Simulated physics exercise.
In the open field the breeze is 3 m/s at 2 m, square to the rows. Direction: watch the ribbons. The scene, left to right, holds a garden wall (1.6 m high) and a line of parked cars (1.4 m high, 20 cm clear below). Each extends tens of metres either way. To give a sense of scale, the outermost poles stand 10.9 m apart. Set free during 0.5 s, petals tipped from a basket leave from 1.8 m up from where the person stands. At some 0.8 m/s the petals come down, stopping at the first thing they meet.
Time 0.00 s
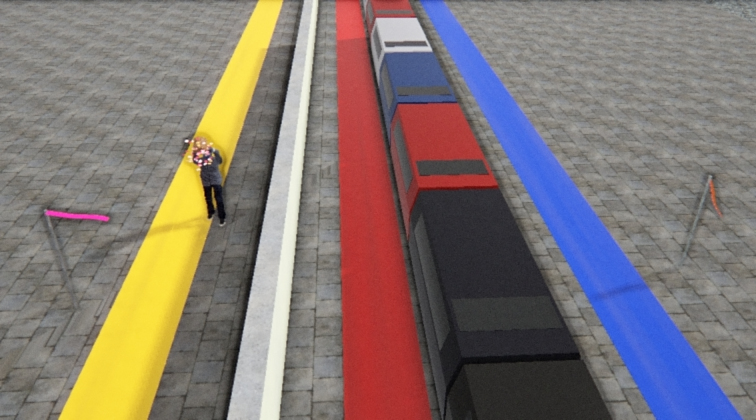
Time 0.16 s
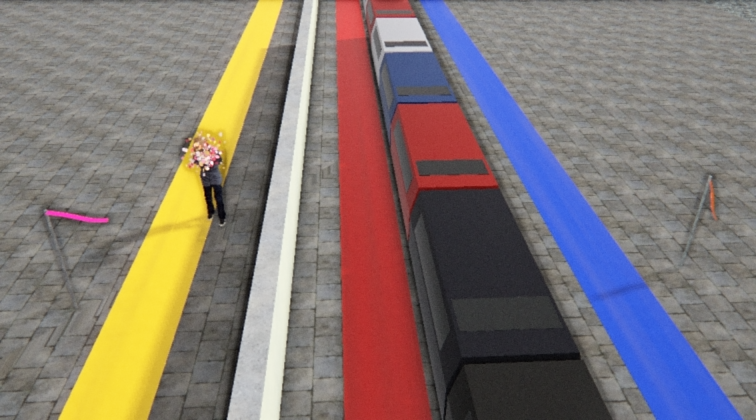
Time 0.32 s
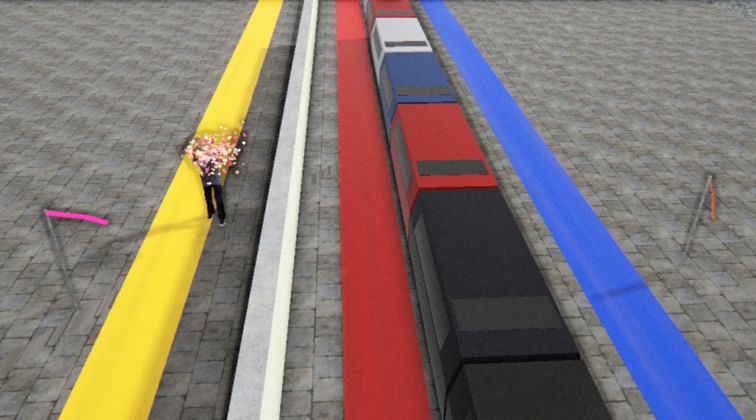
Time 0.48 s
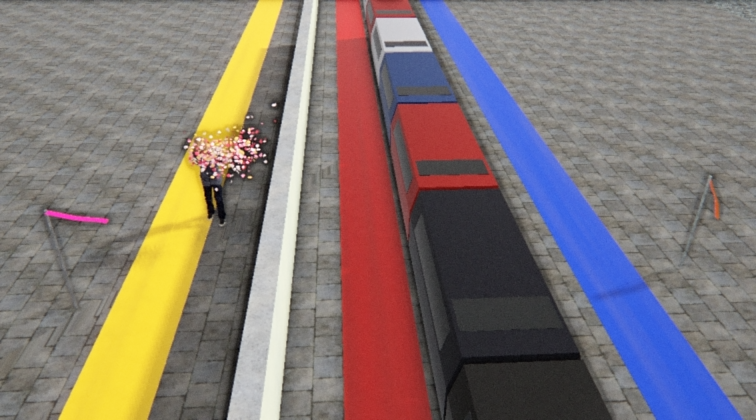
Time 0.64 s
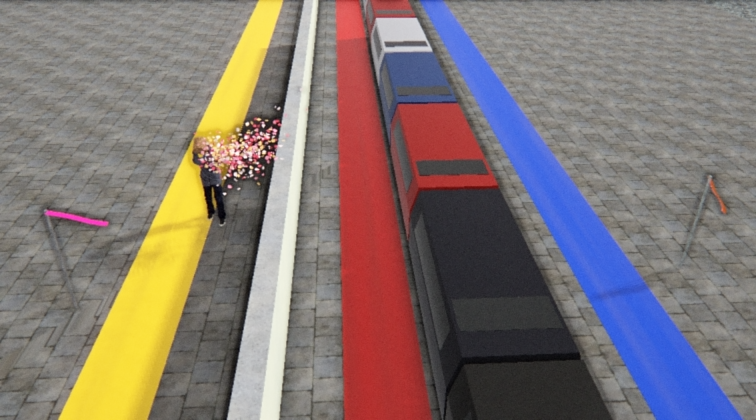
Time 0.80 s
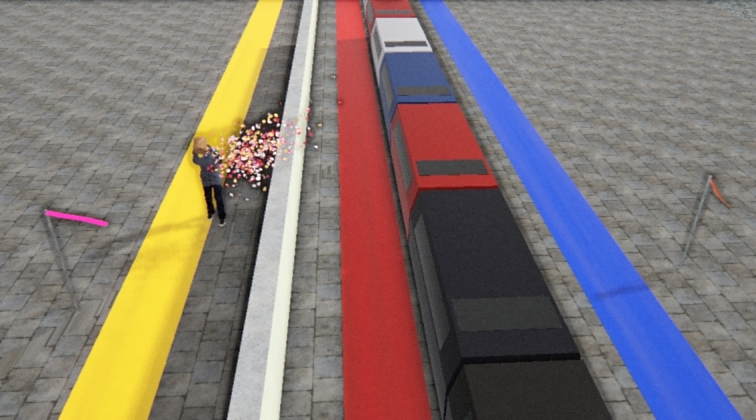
Pink and white petals burst out around a person standing on the yellow stripe, then spread rightward in a loose cloud toward the pale wall, while ribbons fluttered on poles and the parked cars stayed still.
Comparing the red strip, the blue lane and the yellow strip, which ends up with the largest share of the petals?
I would say the red one.
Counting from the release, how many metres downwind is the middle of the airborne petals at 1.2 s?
About 2.0 m.
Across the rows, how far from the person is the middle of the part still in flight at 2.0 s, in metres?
Estimate: Some 3.5 m.
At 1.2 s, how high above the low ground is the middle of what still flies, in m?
I'd guess around 2.0 metres up.
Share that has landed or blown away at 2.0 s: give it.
My guess would be close to 15 percent.
After 1.2 s, 93 % is in the air or yet to come; 0 % lies on the yellow strip, 0 % on the blue lane and 0 % on the red strip; the middle of what still flies is 2.0 m above the low ground, near (296, 143).
After 2.0 s, 85 % is in the air or yet to come; 0 % lies on the yellow strip, 0 % on the blue lane and 0 % on the red strip; the middle of what still flies is 1.8 m above the low ground, near (374, 149).
After 3.5 s, 61 % is in the air or yet to come; 0 % lies on the yellow strip, 0 % on the blue lane and 3 % on the red strip; the middle of what still flies is 0.9 m above the low ground, near (383, 189).
After 8.0 s, 5 % is in the air or yet to come; 0 % lies on the yellow strip, 2 % on the blue lane and 17 % on the red strip.
After 45.0 s, 0 % is in the air or yet to come; 0 % lies on the yellow strip, 2 % on the blue lane and 17 % on the red strip.
